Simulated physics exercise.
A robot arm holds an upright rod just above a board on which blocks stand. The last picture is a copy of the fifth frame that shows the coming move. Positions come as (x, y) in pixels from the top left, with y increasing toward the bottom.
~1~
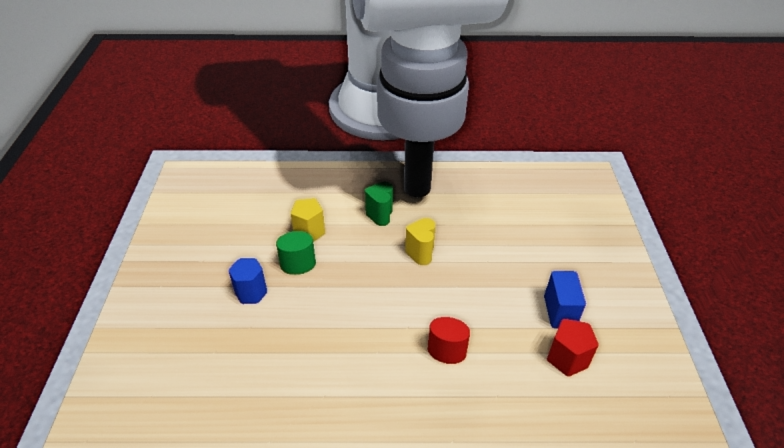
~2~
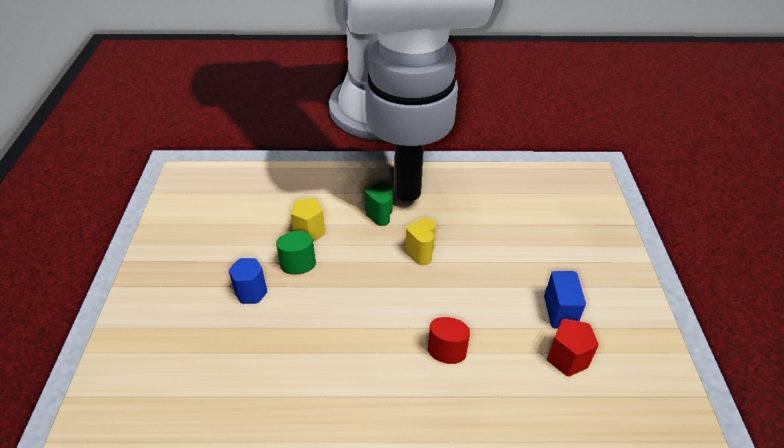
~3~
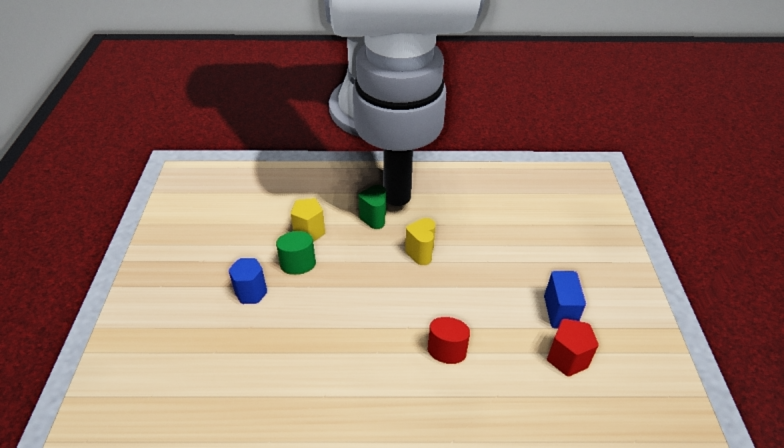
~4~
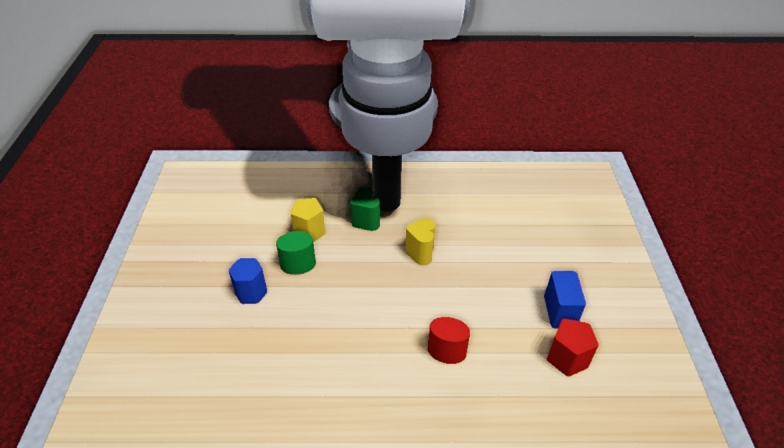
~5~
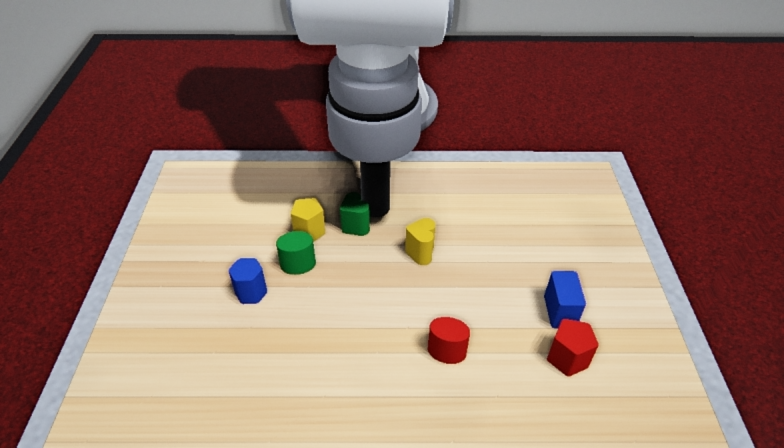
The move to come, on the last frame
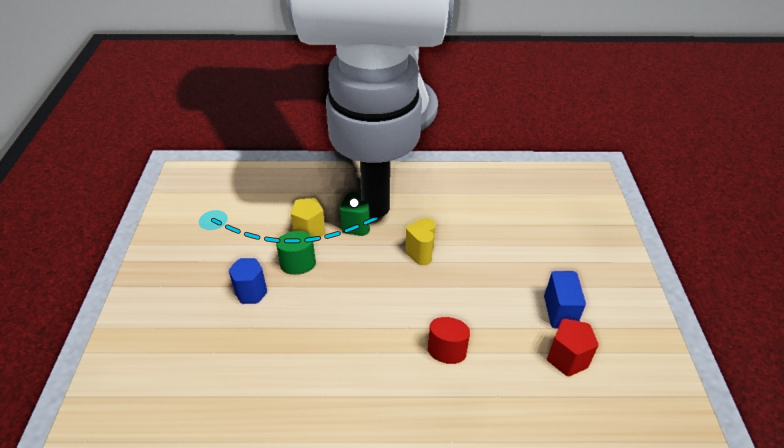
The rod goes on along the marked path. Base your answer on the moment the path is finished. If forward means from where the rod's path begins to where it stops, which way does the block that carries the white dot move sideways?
Goes left.
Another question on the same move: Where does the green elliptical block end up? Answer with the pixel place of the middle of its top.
The top centre is at (280, 254).
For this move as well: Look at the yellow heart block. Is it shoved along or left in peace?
It will remain on its spot.
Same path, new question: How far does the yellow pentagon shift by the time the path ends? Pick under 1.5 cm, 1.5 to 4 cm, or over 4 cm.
My prediction: Over 4 cm.
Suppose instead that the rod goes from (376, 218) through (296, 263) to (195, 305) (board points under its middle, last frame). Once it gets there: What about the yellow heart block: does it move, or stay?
That block is not shifted.
The line goes from (376, 218) over (322, 238) and (262, 238) to (213, 220); the dot is on the green heart block.
What follows on the original path. One third of the way, rod (320, 228); green elliptical block (286, 247), turned 25° anticlockwise; yellow pentagon (282, 210), turned 80° clockwise; green heart block (299, 227), turned 15° anticlockwise.
Two thirds of the way, rod (260, 229); green elliptical block (280, 254), turned 45° anticlockwise; yellow pentagon (242, 199); green heart block (269, 235), turned 60° anticlockwise.
At the end, rod (210, 210); blue hexagonal block unmoved; green elliptical block (280, 254), turned 45° anticlockwise; yellow pentagon (225, 180), turned 210° clockwise; green heart block (269, 235), turned 60° anticlockwise; yellow heart block unmoved.
